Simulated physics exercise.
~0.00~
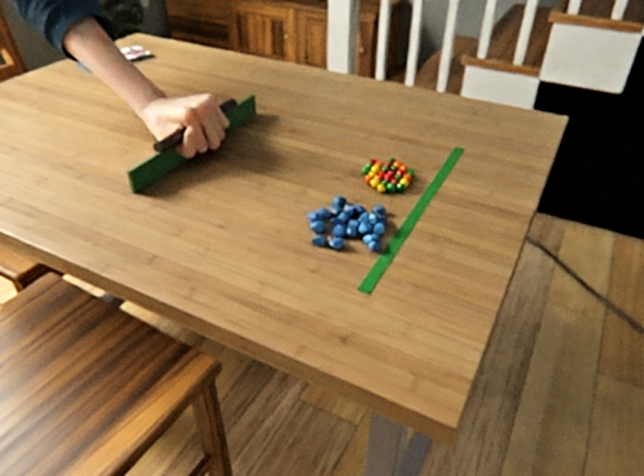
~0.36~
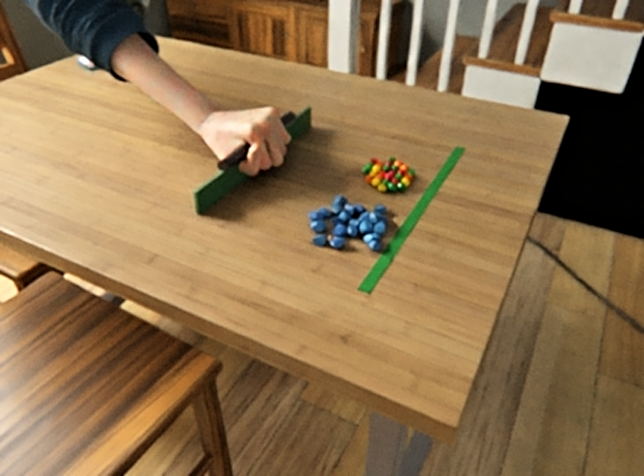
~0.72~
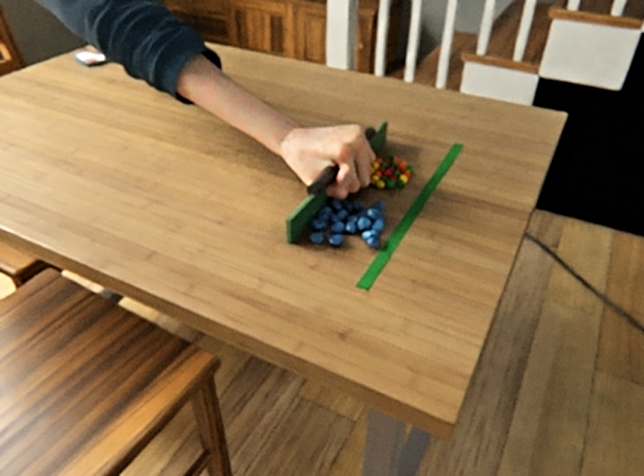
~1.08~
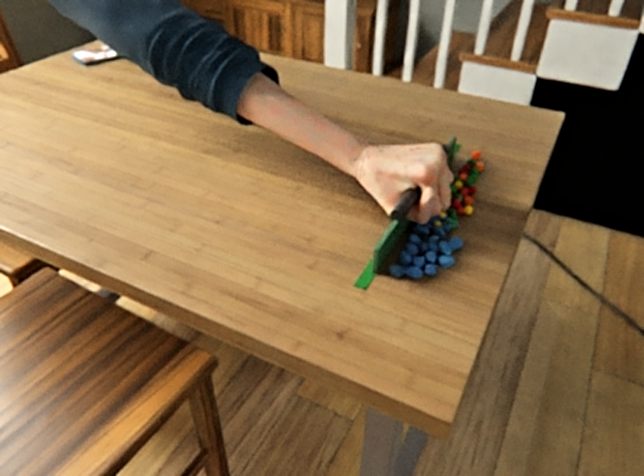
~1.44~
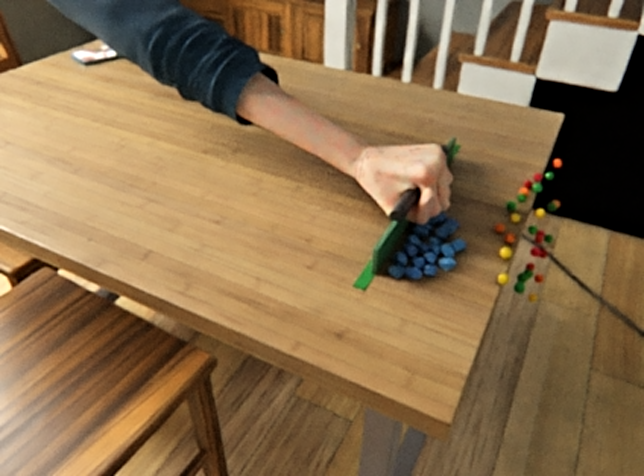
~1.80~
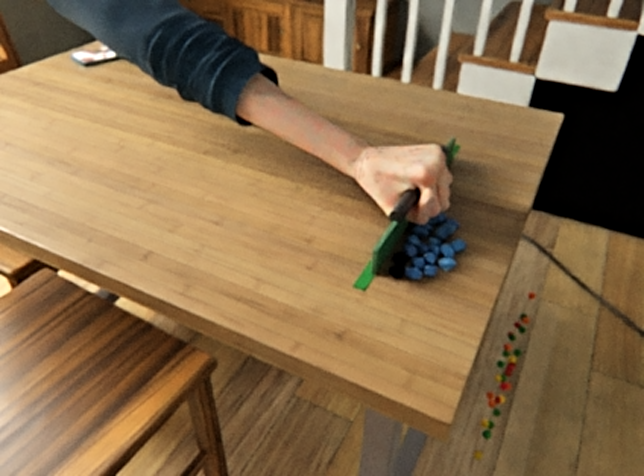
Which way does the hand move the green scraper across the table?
The hand pushes the scraper to the right, until it stops at the strip of green tape.
